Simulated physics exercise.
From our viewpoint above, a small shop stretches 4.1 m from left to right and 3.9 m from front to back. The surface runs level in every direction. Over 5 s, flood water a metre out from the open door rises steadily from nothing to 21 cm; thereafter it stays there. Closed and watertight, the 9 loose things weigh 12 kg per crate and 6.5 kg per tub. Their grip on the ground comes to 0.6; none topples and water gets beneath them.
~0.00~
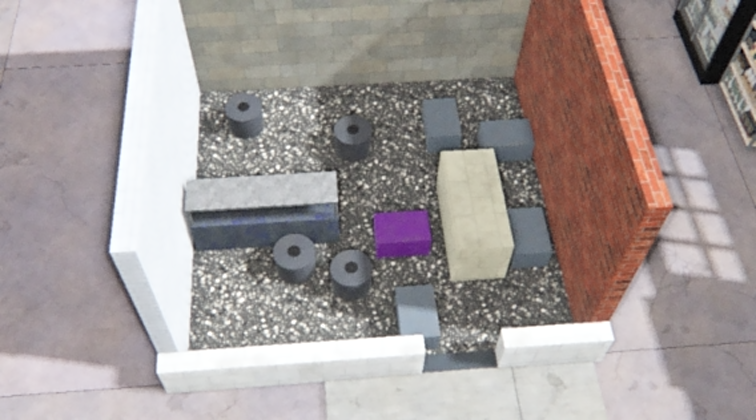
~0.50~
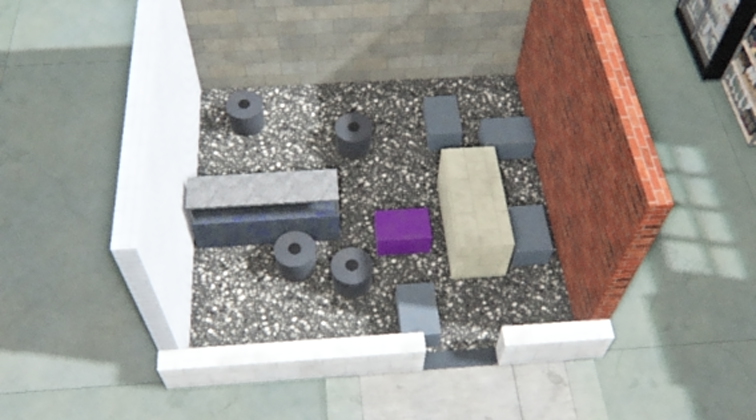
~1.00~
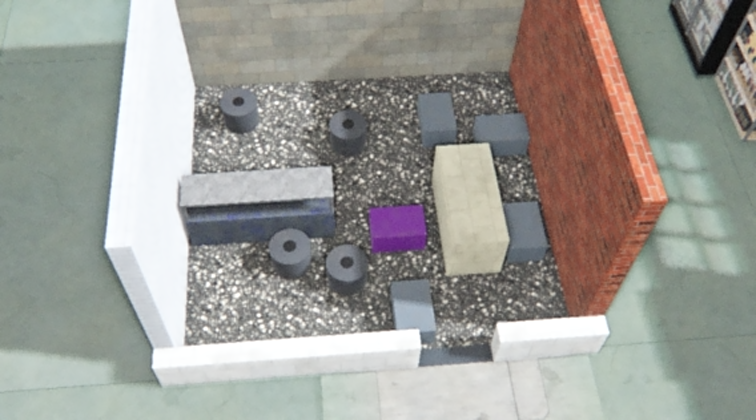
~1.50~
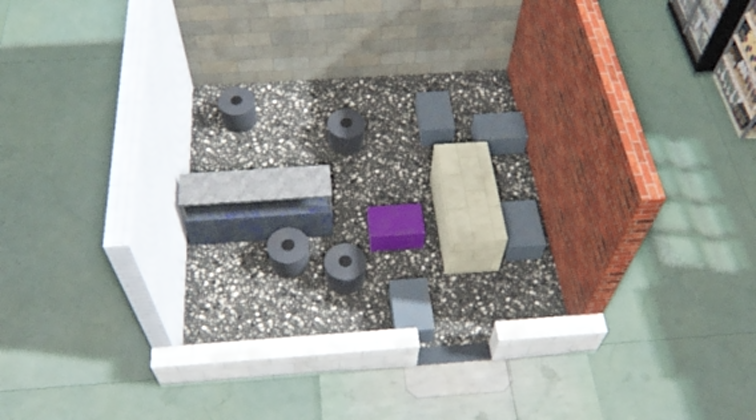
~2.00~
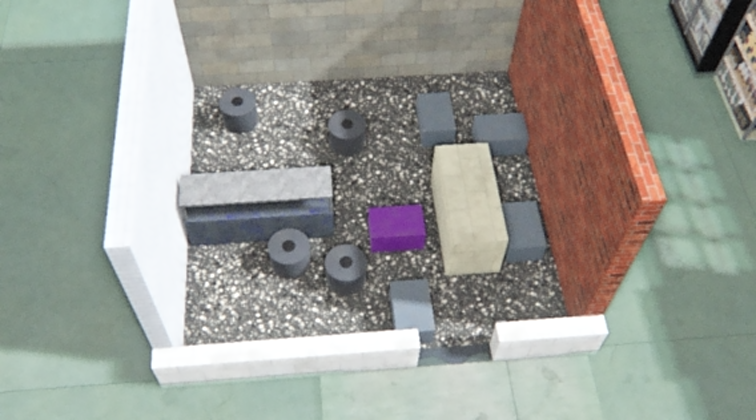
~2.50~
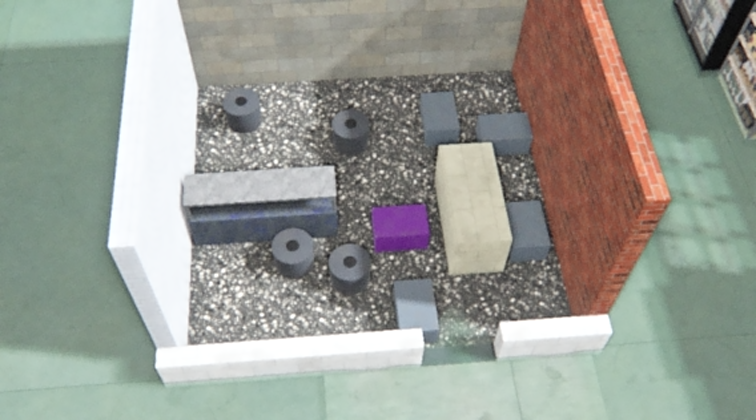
To begin with, a purple crate sits among grey blocks, dark cylinders and a pale table in a small walled shop, and the ground outside turns from greyish to green. The pale patch outside the front gap then shrinks away, and lastly a little water shows at the opening while the furnishings stay put.
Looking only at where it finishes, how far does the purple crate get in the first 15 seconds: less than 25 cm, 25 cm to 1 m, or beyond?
Looks like it will be displaced a long way.
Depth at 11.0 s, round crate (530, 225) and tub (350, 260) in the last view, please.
I'd put it at 5 cm and 4 cm respectively.
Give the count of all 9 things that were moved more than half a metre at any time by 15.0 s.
I get 8.
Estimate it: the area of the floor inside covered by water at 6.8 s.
About 8.5 m2 is covered.
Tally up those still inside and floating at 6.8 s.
My tally comes to 0.
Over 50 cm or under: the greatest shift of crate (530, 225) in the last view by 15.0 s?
It is within.
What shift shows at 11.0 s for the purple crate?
Close to 250 cm.
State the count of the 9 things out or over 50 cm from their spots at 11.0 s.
At that time I count 5.
After 3.5 s the purple crate is near (401, 221), 0.0 m from its start, aground; 0 afloat.
After 6.8 s the purple crate is near (364, 153), 1.0 m from its start, aground; 0 afloat.
After 11.0 s the purple crate is near (304, 87), 2.3 m from its start, afloat; 6 afloat.
After 15.0 s the purple crate is near (314, 123), 1.7 m from its start, afloat; 9 afloat.
